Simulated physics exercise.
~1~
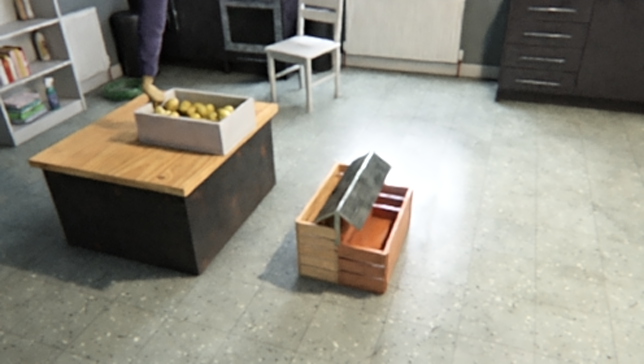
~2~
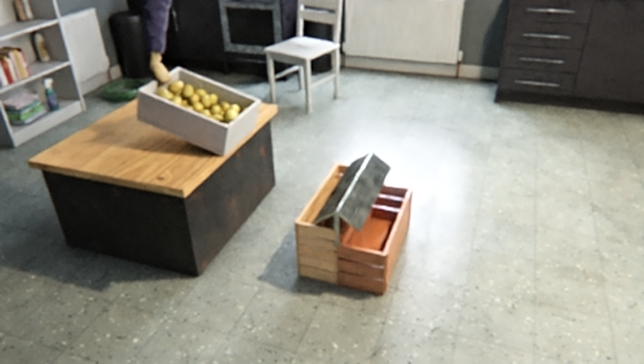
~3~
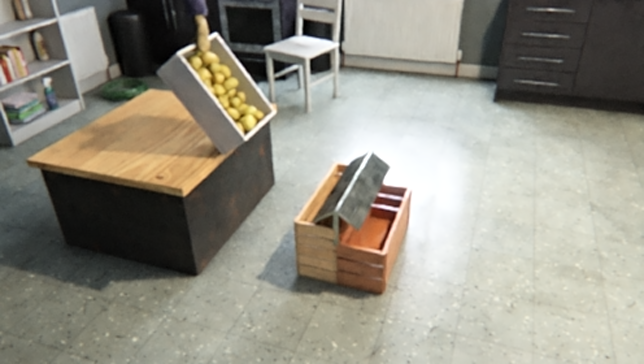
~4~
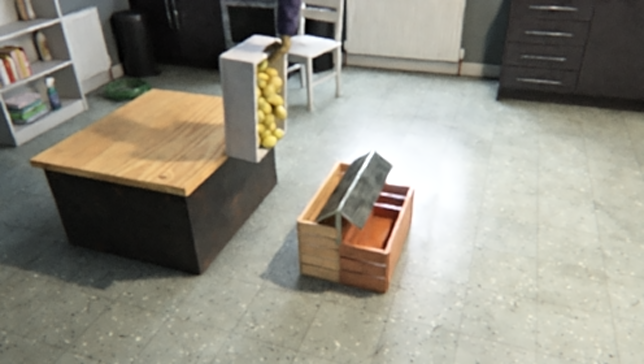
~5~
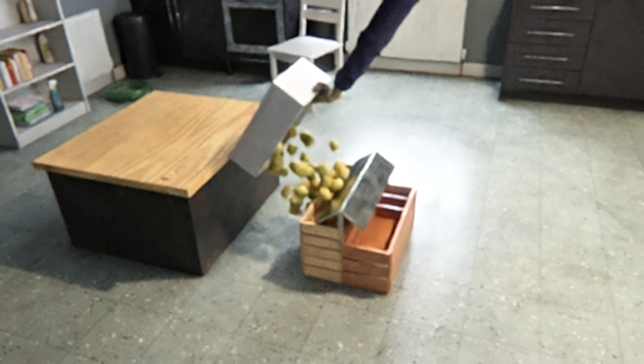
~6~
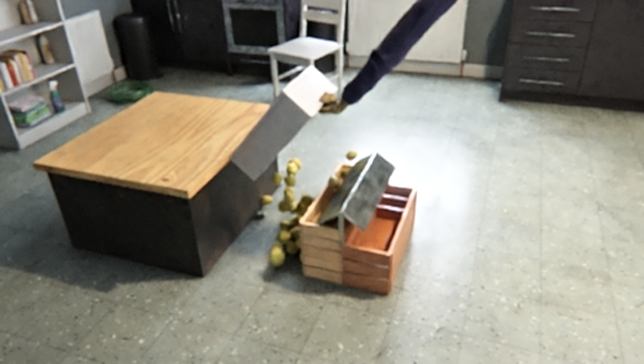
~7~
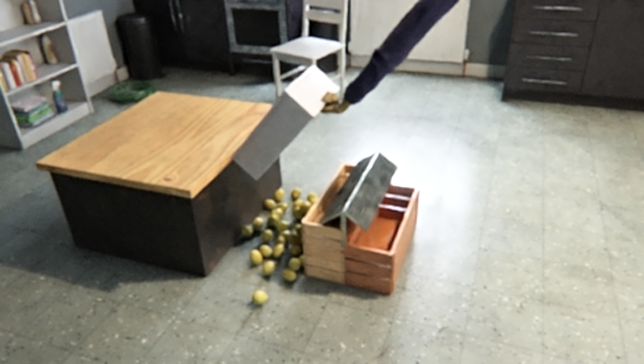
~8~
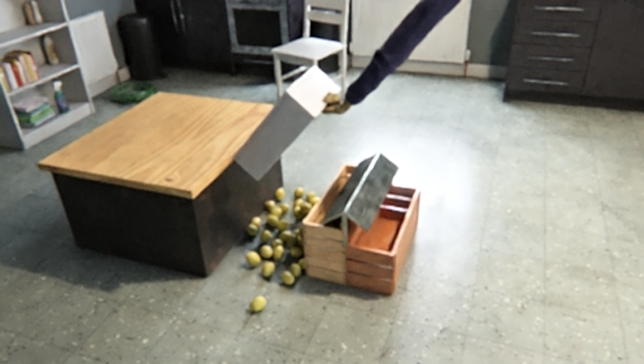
Lemons tumble from a white crate tipped by a hand, mostly landing on the floor left of the wooden box.
